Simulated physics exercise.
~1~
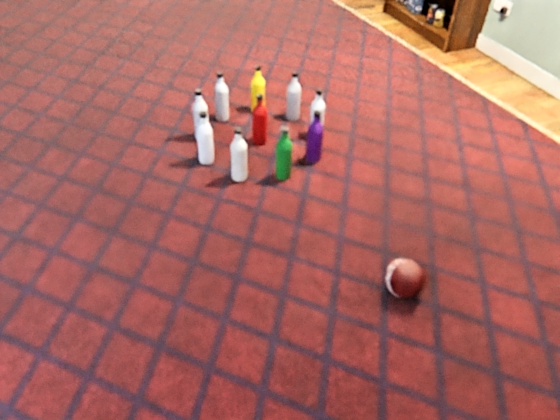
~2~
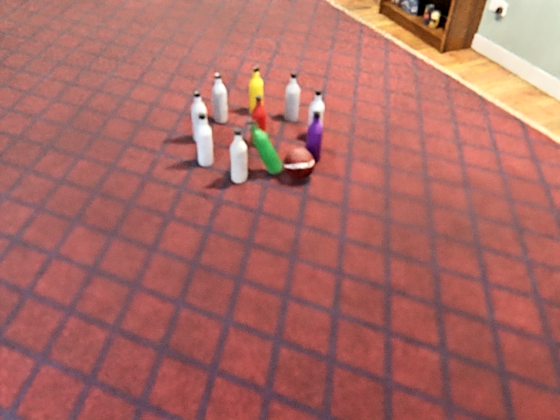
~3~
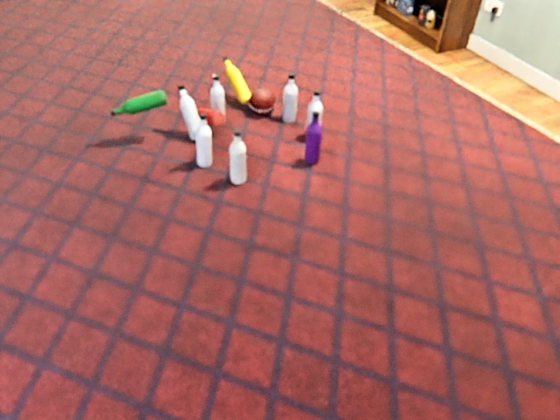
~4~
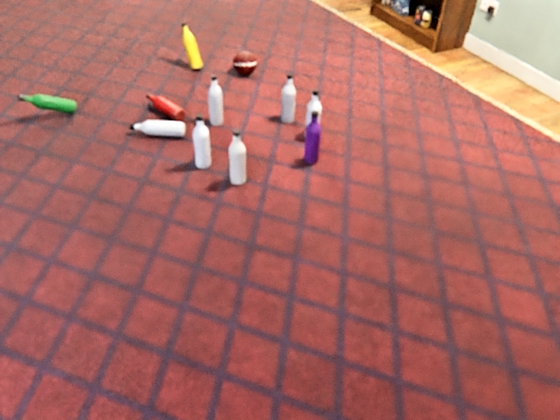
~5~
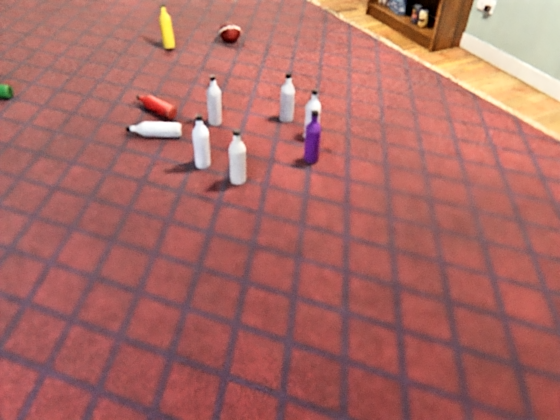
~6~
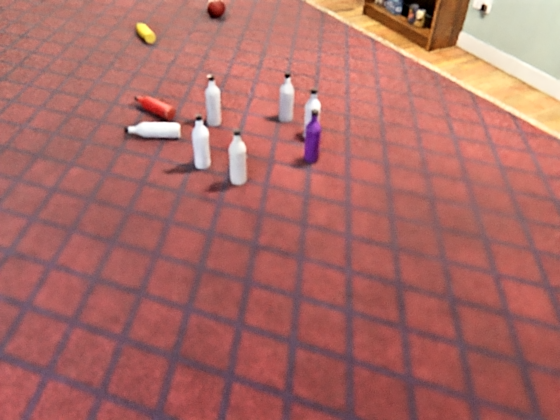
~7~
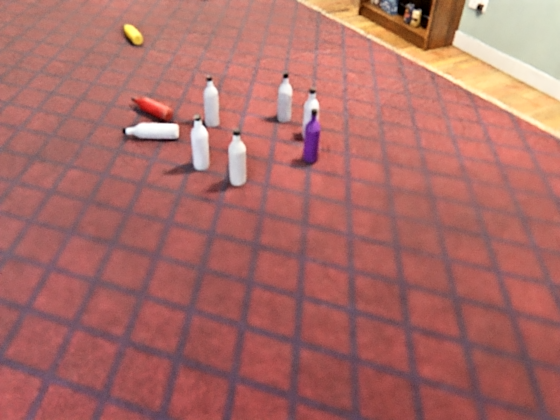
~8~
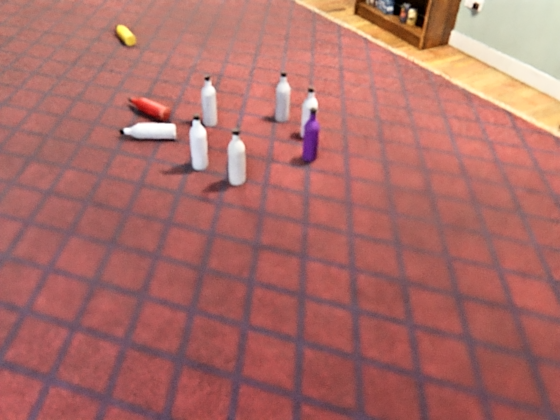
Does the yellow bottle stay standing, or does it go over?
The yellow bottle goes over. It is knocked back out of the group and ends up lying on its side on the carpet at the upper left.
